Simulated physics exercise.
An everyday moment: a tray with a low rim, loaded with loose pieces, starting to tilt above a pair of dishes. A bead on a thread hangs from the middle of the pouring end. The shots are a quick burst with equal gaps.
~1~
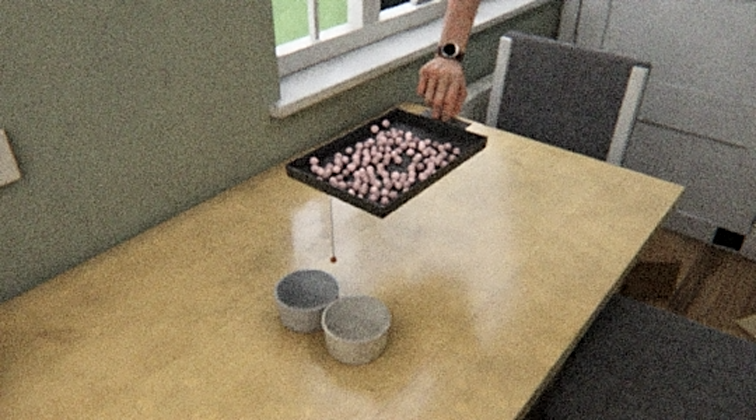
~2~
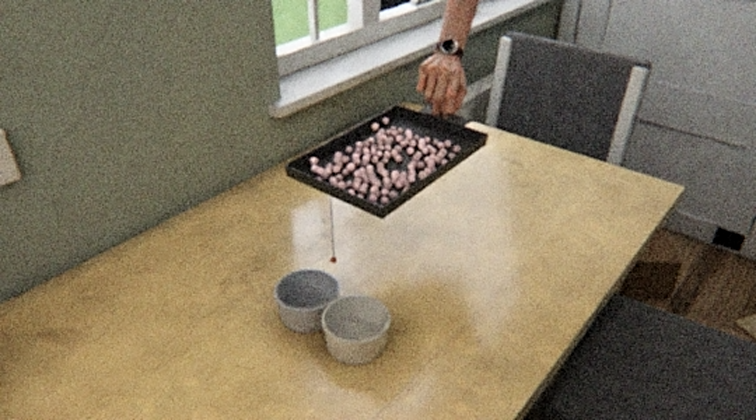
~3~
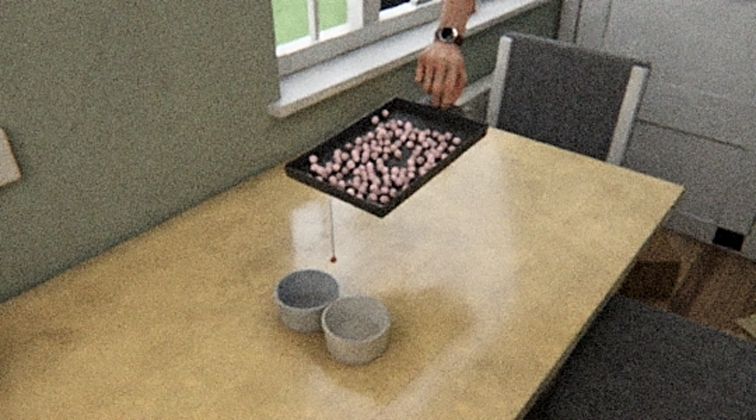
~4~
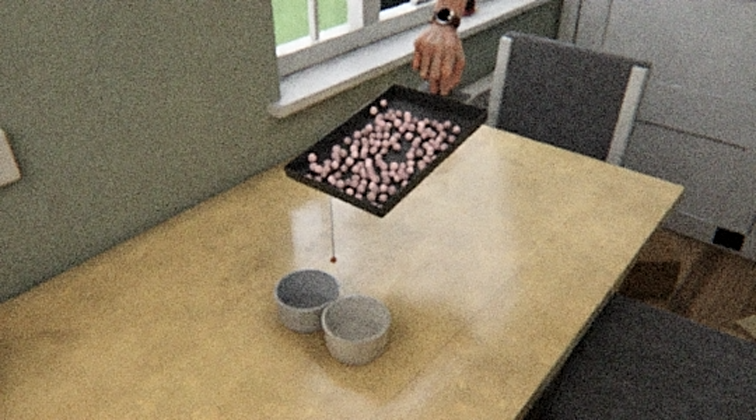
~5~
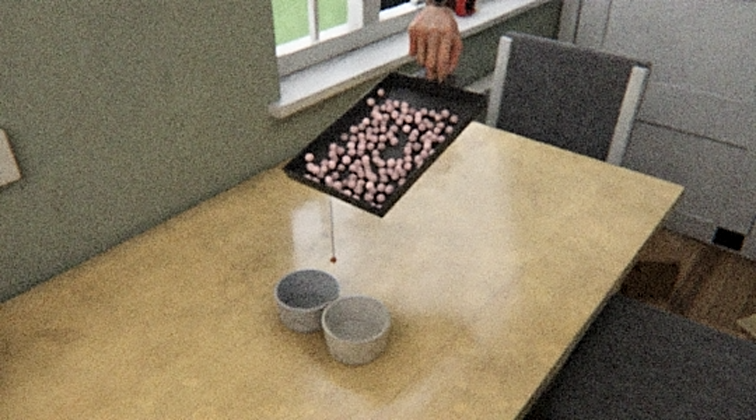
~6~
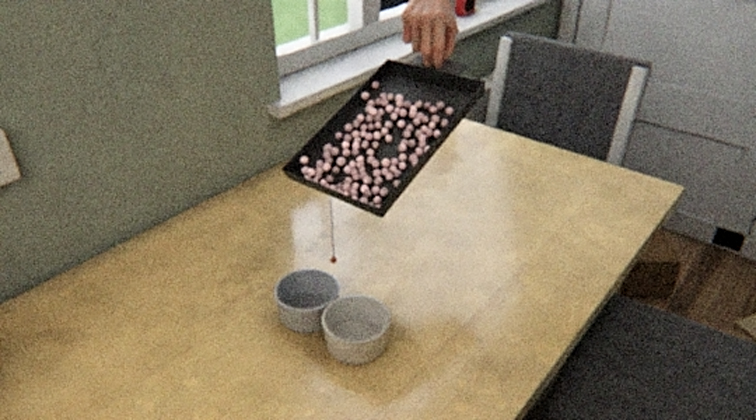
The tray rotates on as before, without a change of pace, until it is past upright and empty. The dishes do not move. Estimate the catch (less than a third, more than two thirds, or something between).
Caught overall: Between a third and two thirds.
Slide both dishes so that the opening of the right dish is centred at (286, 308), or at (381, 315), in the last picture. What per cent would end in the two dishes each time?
First some 20, then 30 per cent.
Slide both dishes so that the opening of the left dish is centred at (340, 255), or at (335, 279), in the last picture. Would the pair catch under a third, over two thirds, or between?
The first try: Below one third. The second: Under a third.
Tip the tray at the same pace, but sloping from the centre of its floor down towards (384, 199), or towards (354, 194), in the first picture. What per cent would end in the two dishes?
Near 30 % and 70 %.
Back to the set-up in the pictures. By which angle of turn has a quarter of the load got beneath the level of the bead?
Roughly 110°.
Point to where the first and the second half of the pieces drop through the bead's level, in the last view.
Around (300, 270) and then (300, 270).
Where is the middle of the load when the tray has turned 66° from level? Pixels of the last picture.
Roughly at (334, 172).
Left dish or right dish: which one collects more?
That is left.
Shortly afterwards, tray tipped steeply; all but a few on the tray; a little in the air.
Next, tray tipped past a quarter turn; near two thirds on the tray; a little in the left dish; a little outside both; near a quarter in the air.
Some moments later, tray tipped past a quarter turn; a little in the right dish; near half in the left dish; near half outside both; only a few in the air.
In the end, tray tipped past a quarter turn; a little in the right dish; near half in the left dish; near half outside both.
